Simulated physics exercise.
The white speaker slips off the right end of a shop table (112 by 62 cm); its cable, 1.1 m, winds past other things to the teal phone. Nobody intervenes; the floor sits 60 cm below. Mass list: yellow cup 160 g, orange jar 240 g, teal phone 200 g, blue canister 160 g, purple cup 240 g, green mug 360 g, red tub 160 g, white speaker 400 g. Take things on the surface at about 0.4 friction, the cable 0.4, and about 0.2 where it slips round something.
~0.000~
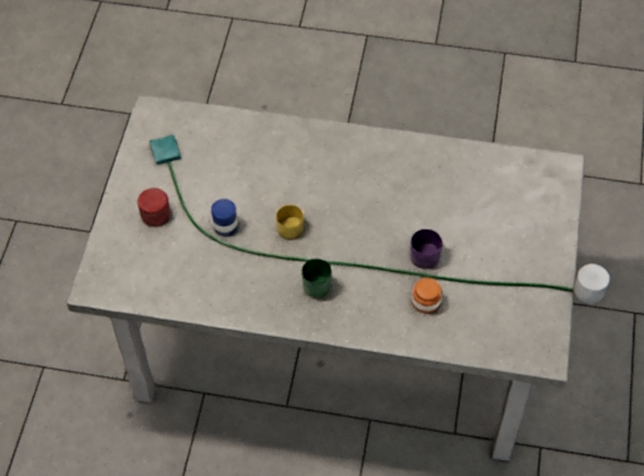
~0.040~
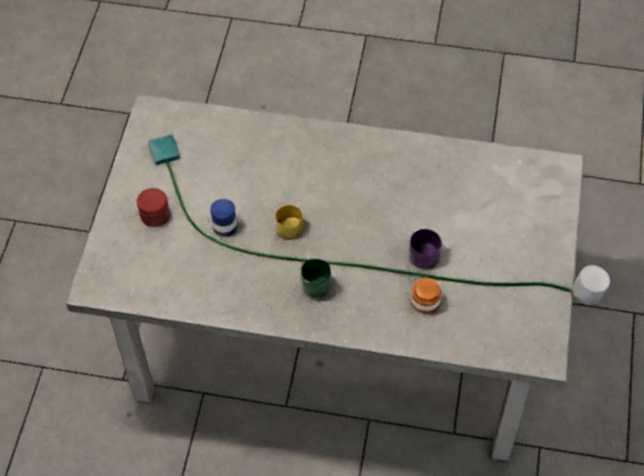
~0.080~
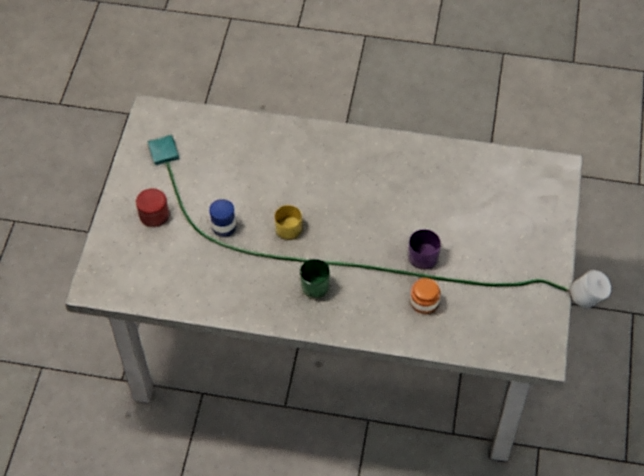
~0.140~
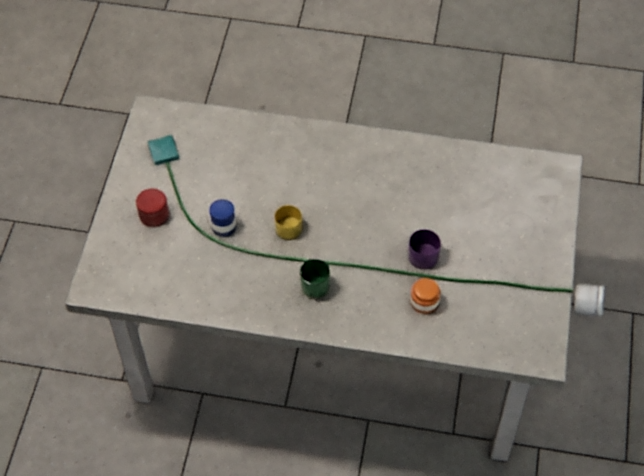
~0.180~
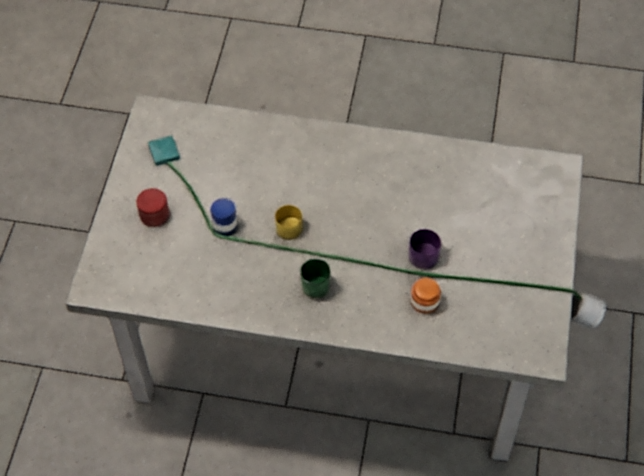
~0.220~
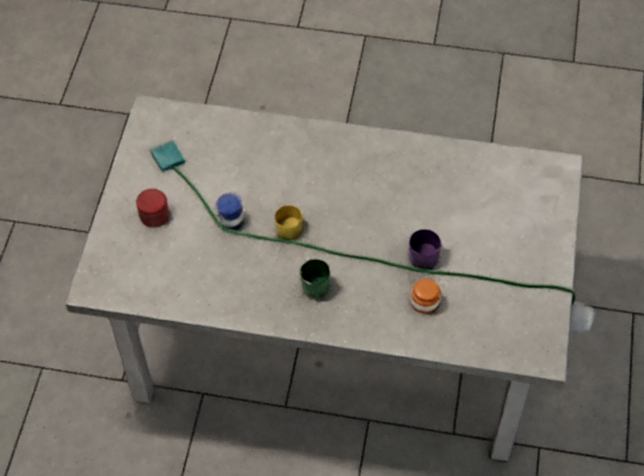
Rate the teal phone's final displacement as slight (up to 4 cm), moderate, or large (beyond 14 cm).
Large.
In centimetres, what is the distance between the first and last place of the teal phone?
The teal phone ends up 50 cm from where it started.
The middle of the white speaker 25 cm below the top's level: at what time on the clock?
0.50 s.
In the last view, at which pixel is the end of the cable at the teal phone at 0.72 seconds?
At about pixel (255, 224).
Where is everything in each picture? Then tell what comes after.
The first picture shows teal phone (165, 147); cable runs through (529, 284) (244, 250) (180, 198).
The second picture shows white speaker (593, 278); cable runs through (528, 283) (180, 198).
The third picture shows white speaker (591, 289); cable runs through (526, 283) (179, 198).
The fourth picture shows white speaker (590, 300); cable runs through (529, 287) (179, 199).
The fifth picture shows white speaker (585, 310); cable runs through (544, 287) (345, 259) (194, 193).
The sixth picture shows teal phone (167, 154); cable runs through (556, 287) (457, 274) (360, 257) (201, 198).
After 0.5 s, the cable's tail end at (214, 197); teal phone 15 cm off its start, blue canister 11 cm off its start, white speaker over the edge.
After 0.7 s, the cable's tail end at (255, 224); teal phone 28 cm off its start, blue canister 11 cm off its start, white speaker over the edge.
After 1.0 s, the cable's tail end at (305, 241); teal phone 41 cm off its start at (289, 241), blue canister 11 cm off its start at (256, 180), yellow cup 6 cm off its start at (313, 214).
After 1.2 s, the cable's tail end at (340, 267); teal phone 51 cm off its start, blue canister 11 cm off its start, yellow cup 7 cm off its start.
After 2.4 s, the cable's tail end at (340, 267); teal phone 51 cm off its start at (326, 258), blue canister 11 cm off its start at (256, 180), yellow cup 7 cm off its start at (318, 213), white speaker over the edge.
